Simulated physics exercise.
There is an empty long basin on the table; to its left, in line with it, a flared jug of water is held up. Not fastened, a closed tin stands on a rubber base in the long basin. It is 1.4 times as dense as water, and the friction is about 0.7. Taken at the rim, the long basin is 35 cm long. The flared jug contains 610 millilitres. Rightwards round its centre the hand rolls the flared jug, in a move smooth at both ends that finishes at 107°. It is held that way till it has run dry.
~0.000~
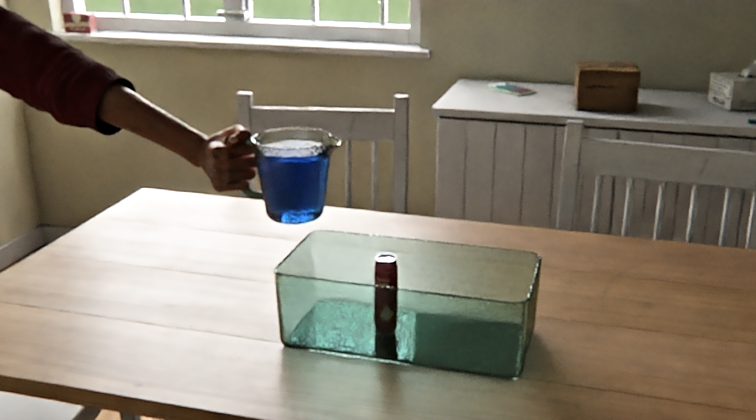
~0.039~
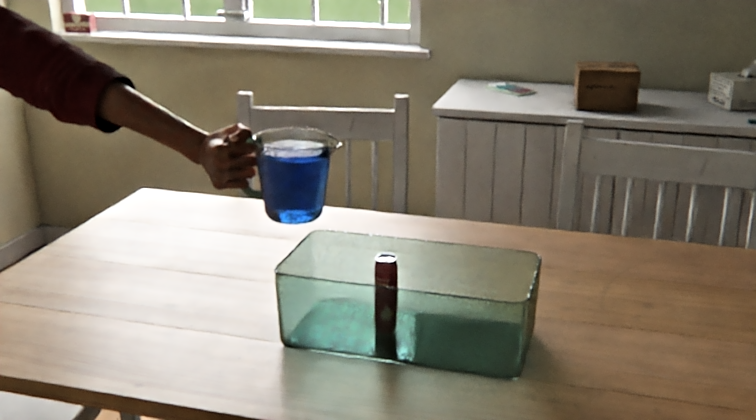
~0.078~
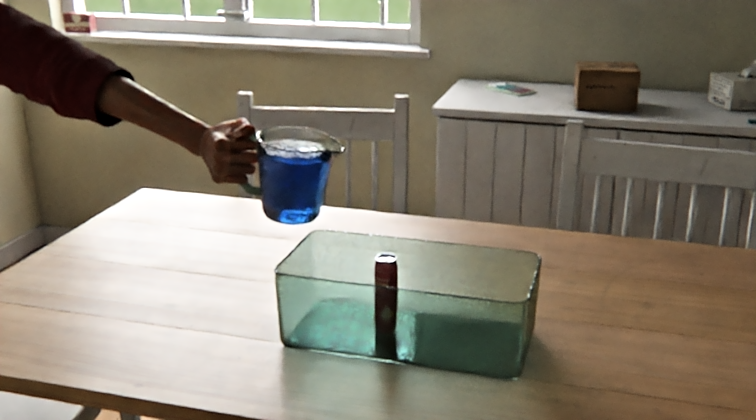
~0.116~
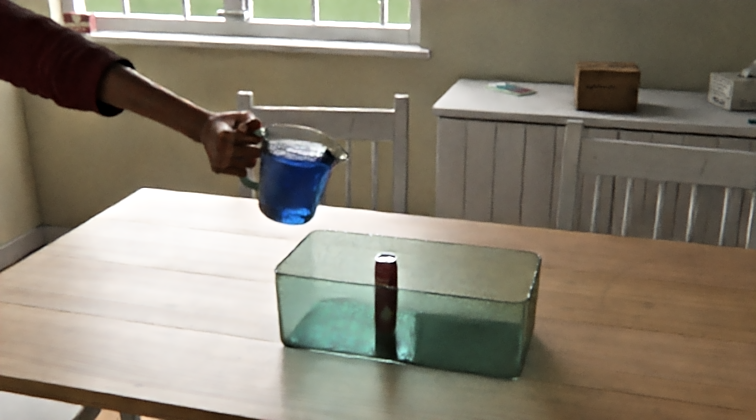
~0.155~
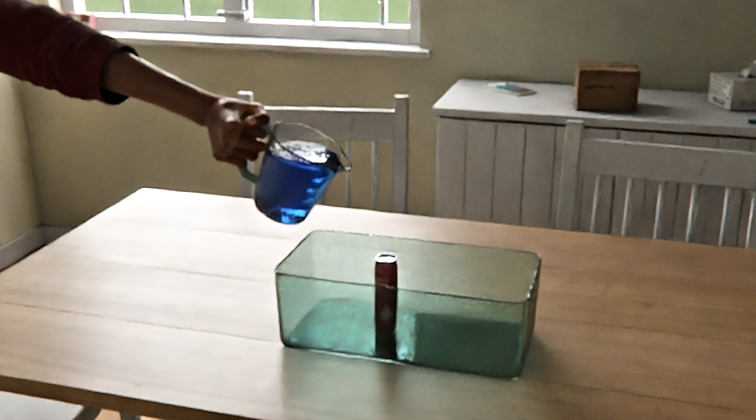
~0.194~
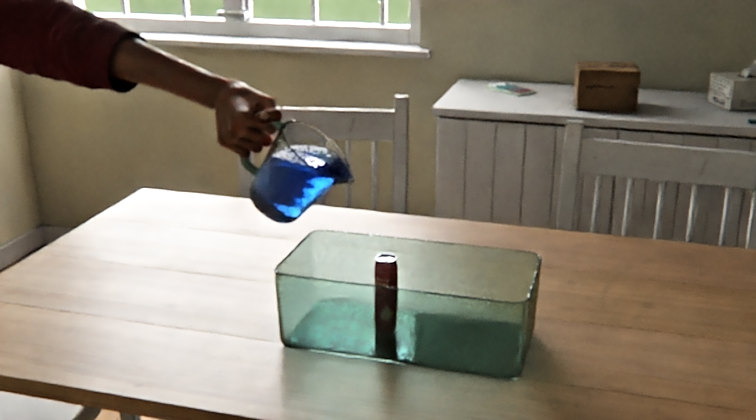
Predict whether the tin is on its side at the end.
It's going to stay vertical.
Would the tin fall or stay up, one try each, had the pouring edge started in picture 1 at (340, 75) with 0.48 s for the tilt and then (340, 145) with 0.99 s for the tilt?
First it tips over; then it stays on its base.
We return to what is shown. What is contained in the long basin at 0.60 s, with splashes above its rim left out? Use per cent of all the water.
Some 86 per cent.
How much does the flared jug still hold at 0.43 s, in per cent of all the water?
Fraction remaining: Approx. 42 per cent.
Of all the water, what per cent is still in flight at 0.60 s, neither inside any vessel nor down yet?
About 7 % of the total.
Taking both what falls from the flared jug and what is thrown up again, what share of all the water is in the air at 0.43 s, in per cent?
Near 22 per cent at that time.
Then, 0.43 s in, the tilt is 104° and 42 per cent is still to pour; the tin stands where it began.
Then, 0.60 s in, the tilt is 107° and 7 per cent is still to pour; the tin stands 1 cm from where it began.
Then, 0.78 s in, the tilt is 107° and 0 per cent is still to pour; the tin stands where it began.
Then, 0.98 s in, the tilt is 107° and 0 per cent is still to pour; the tin stands where it began.
Finally, the tin stands where it began.
